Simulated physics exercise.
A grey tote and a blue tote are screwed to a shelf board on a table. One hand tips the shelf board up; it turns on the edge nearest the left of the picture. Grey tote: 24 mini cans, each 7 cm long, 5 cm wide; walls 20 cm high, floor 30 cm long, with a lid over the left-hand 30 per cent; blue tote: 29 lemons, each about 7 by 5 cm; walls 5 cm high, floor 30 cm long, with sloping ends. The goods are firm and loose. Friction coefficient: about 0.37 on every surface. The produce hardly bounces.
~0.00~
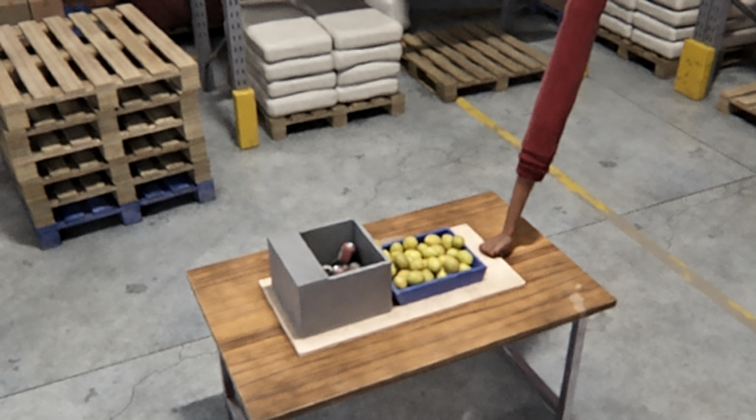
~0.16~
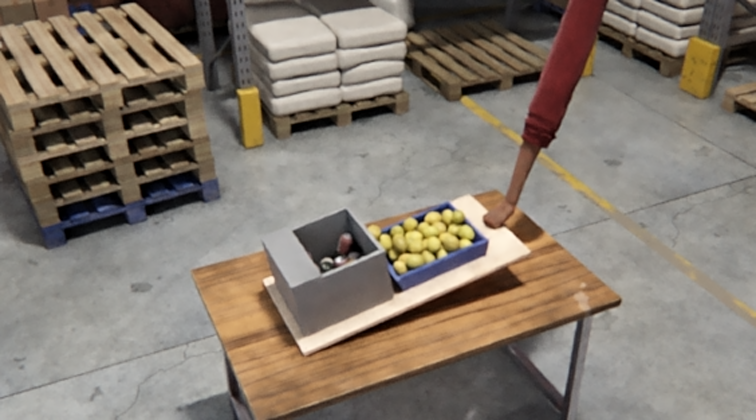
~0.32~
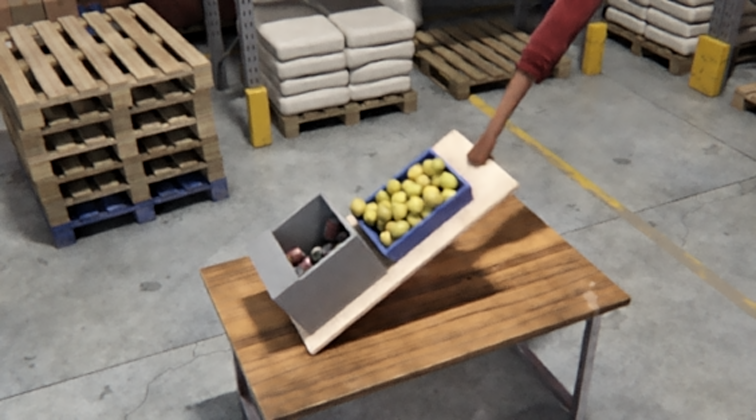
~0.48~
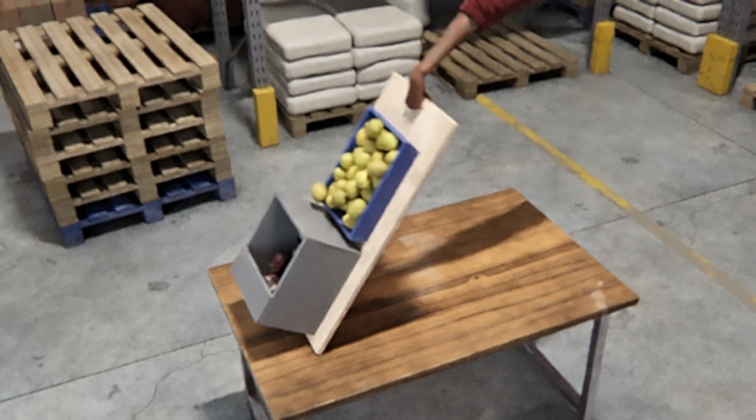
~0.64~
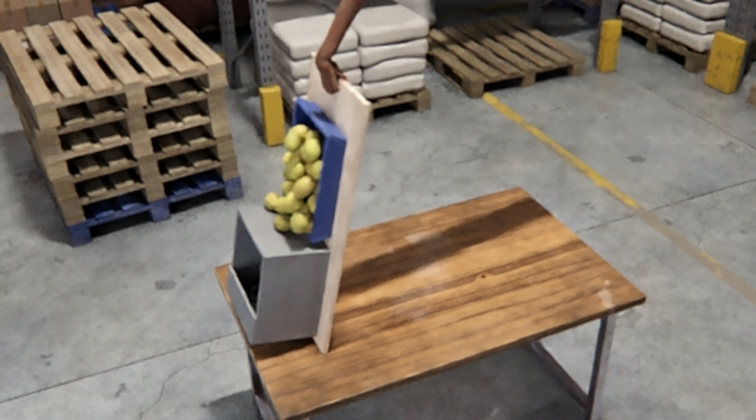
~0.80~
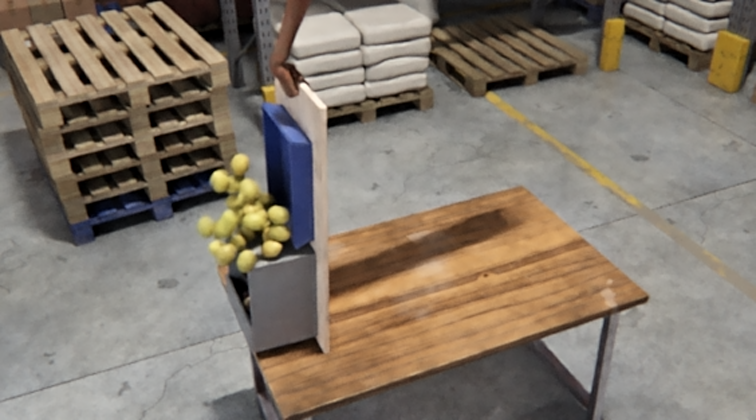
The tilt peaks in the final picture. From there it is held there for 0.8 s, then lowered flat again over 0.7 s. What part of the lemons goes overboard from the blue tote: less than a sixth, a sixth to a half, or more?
It sheds over half of them.
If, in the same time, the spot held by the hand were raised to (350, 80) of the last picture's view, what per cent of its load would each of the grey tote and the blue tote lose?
Then grey tote 0, blue tote 70 per cent.
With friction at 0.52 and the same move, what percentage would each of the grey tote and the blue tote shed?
In that case grey tote 0, blue tote 90 per cent.
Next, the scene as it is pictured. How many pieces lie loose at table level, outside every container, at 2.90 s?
About 1.
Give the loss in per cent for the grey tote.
Lost: Grey tote 10 per cent.
After 1.14 s, tilt 87°; 2 of 24 out of the grey tote and 27 of 29 out of the blue tote.
After 1.56 s, tilt 87°; 2 of 24 out of the grey tote and 27 of 29 out of the blue tote.
After 2.15 s, tilt 10°; 2 of 24 out of the grey tote and 27 of 29 out of the blue tote.
When it is over (at 2.90 s), 2 of 24 out of the grey tote and 27 of 29 out of the blue tote. Asked share, 27 of 29, 93 per cent.
